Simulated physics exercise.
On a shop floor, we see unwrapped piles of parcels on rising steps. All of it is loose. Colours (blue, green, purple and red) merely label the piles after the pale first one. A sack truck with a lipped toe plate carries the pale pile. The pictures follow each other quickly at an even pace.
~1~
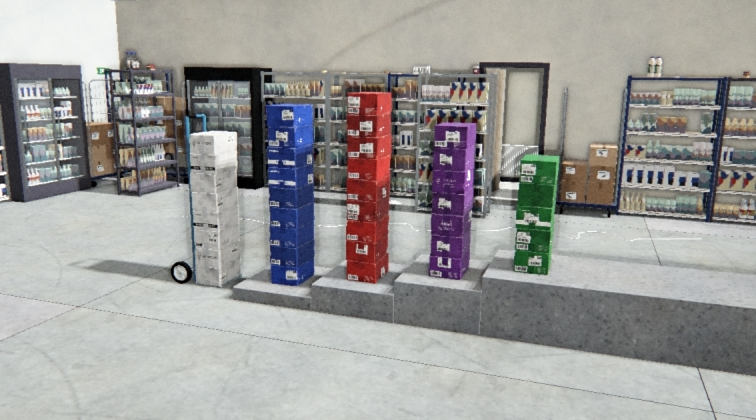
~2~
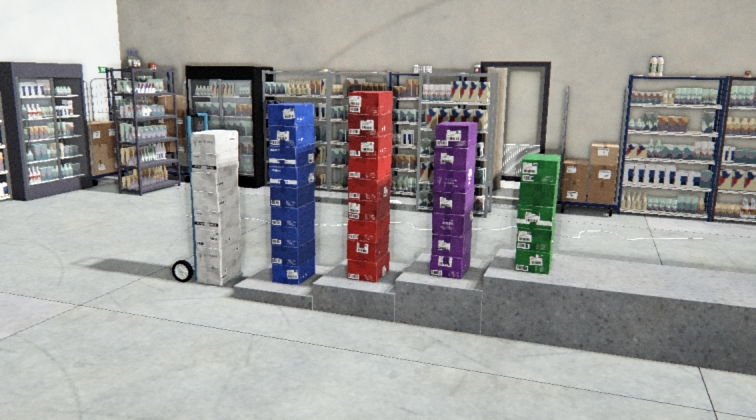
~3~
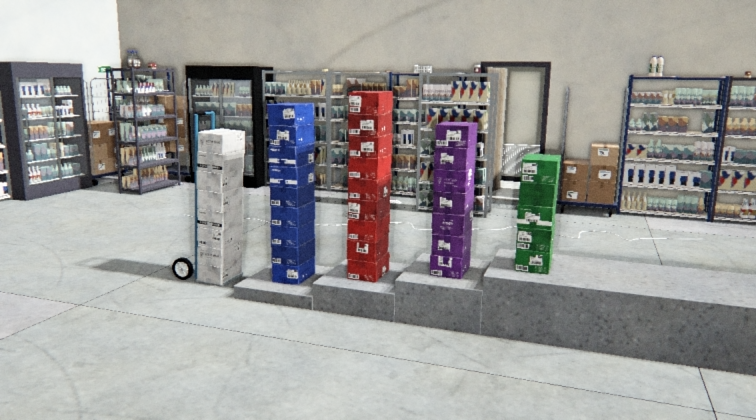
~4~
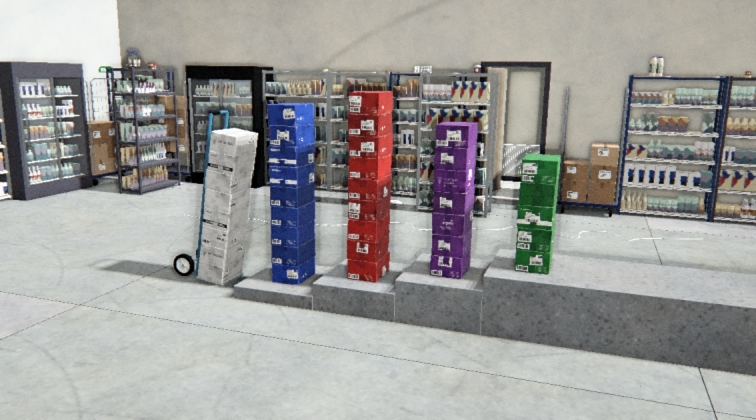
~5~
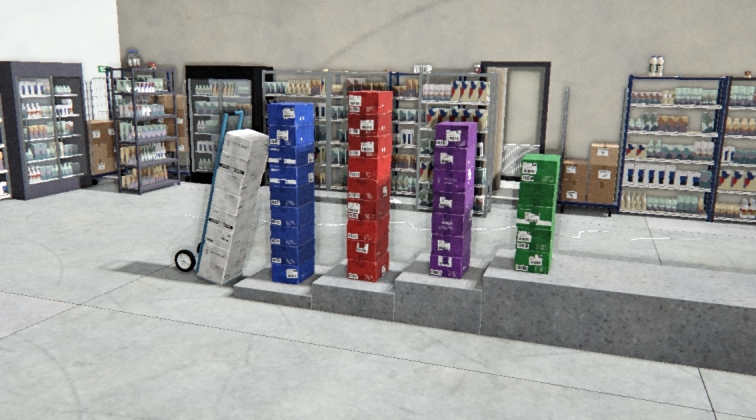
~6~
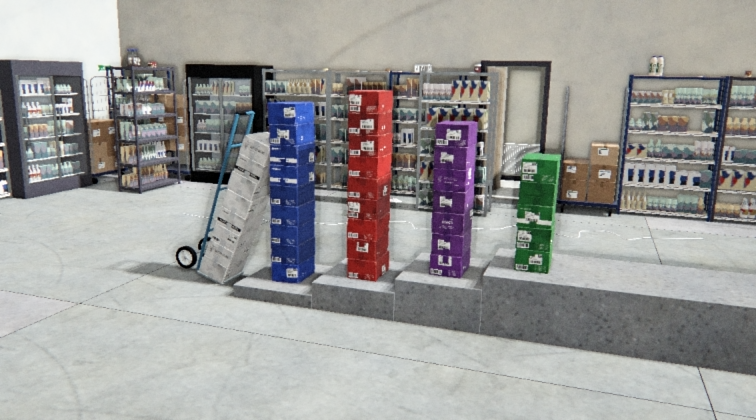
A white stack of boxes on a hand truck tilts right toward the still blue stack.
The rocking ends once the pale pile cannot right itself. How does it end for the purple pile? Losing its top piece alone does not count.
That pile loses a good part of its height.
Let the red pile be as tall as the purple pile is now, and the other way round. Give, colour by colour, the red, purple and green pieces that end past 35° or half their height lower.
By colour: Red 7, purple 9, green 5.
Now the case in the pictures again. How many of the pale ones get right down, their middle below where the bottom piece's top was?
The count is 1.
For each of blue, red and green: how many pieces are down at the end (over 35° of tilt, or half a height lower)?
By colour: Blue 9, red 9, green 4.
Soon after the last picture, 8 of the pale pile down; none of the 7 purple parcels down (0 of 30 in all colours); top purple parcel unmoved; top blue parcel leaning clearly.
A little later, 8 of the pale pile down; none of the 7 purple parcels down (9 of 30 in all colours); top purple parcel leaning a little; top blue parcel leaning clearly, about its own height lower.
Later still, 8 of the pale pile down; 7 of the 7 purple parcels down (29 of 30 in all colours); top purple parcel leaning steeply, some three heights lower; top green parcel leaning steeply, some two heights lower.
At rest, 8 of the pale pile down; 7 of the 7 purple parcels down (29 of 30 in all colours); top purple parcel some eight heights lower; top green parcel on its side.
